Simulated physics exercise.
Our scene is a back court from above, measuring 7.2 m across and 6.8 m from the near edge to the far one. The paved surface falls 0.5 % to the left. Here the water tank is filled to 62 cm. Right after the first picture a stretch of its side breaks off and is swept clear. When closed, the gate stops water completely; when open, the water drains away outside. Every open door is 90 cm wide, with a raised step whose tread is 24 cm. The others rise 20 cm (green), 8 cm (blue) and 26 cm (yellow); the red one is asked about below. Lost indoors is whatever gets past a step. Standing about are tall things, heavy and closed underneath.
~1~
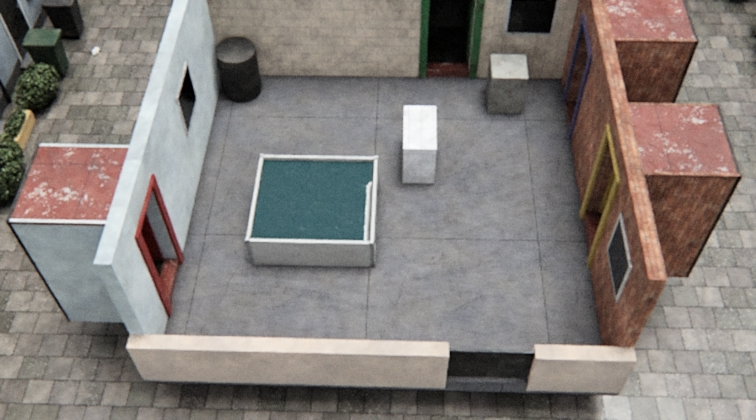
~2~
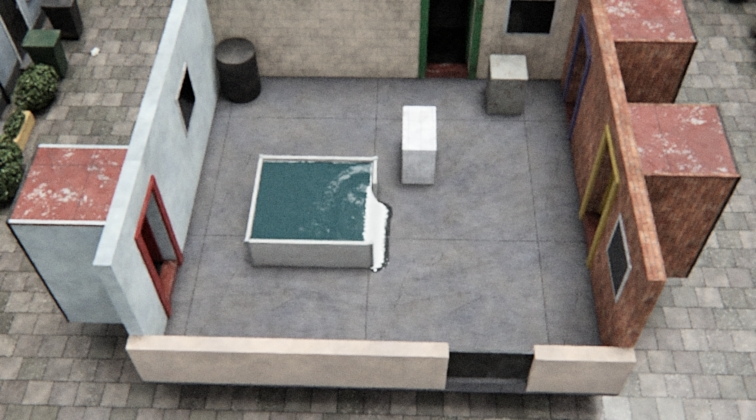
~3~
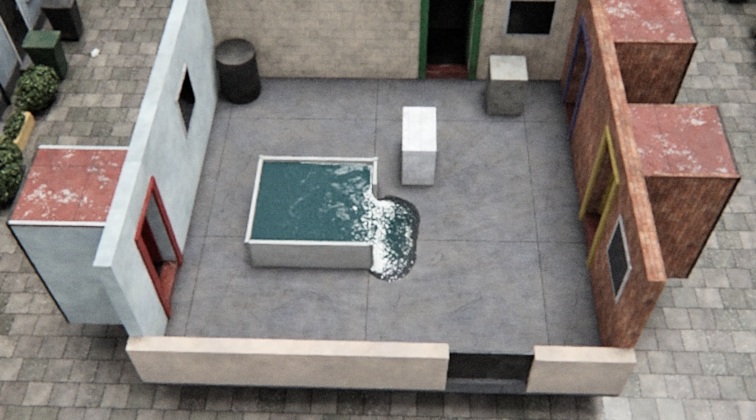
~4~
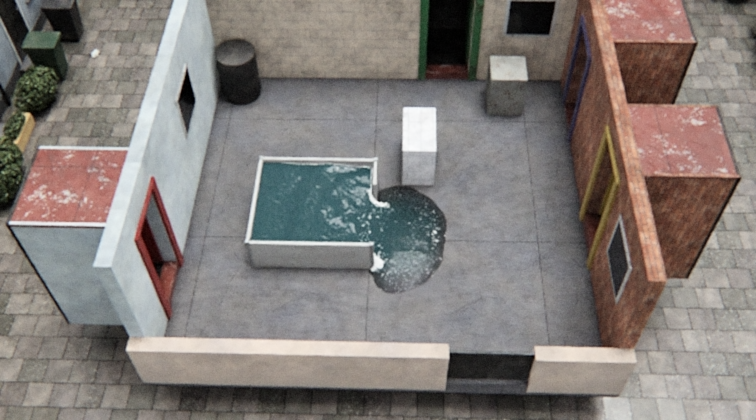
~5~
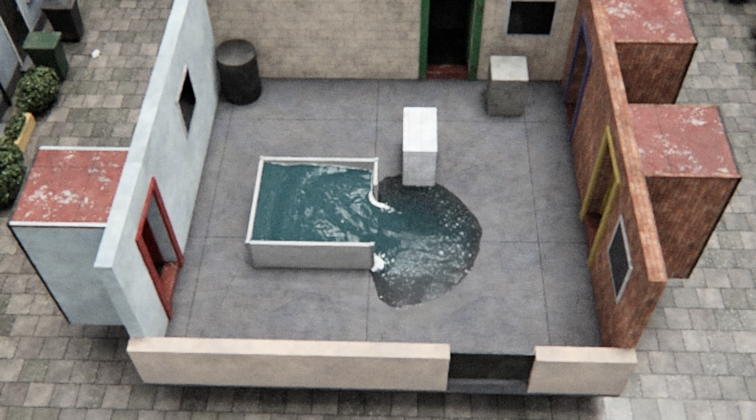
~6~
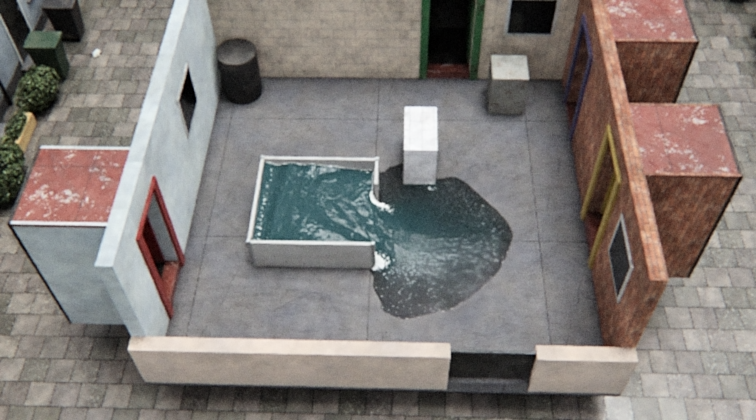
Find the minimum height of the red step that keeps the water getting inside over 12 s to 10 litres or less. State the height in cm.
Roughly 7 cm.
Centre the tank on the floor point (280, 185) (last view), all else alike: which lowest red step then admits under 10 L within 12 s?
That setup calls for roughly 7.5 cm.
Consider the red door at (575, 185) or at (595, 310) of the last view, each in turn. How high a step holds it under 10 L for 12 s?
About 17 cm, then about 20 cm.
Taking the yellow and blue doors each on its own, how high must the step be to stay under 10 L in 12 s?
Some 21 cm for yellow, some 10.5 cm for blue.
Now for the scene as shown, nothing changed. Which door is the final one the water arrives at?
That would be the red door.
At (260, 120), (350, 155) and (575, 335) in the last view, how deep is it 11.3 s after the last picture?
Roughly 6, then 2, then 4 cm.
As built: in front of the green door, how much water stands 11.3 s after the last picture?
About 4.0 centimetres.
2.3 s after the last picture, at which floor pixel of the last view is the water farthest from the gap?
Around (555, 83).
Then, 0.7 s after the last picture water covers 30 % of the floor, deepest (30 cm) near (386, 248); it has not reached the red door.
Then, 2.3 s after the last picture water covers 40 % of the floor, deepest (31 cm) near (596, 361); it has not reached the red door.
Then, 11.3 s after the last picture water covers 95 % of the floor, deepest (11 cm) near (199, 191); 8 cm at the red door, 0 litres in over its 19 cm step.
At the red door as built, the water peaked near 9 cm, 7.9 s after the last picture.
Run again over the same 12 s with other heights there, 17 litres in over 6 cm, 1 litre over 8.5 cm. The limit of 10 litres is kept from about 7 cm up.
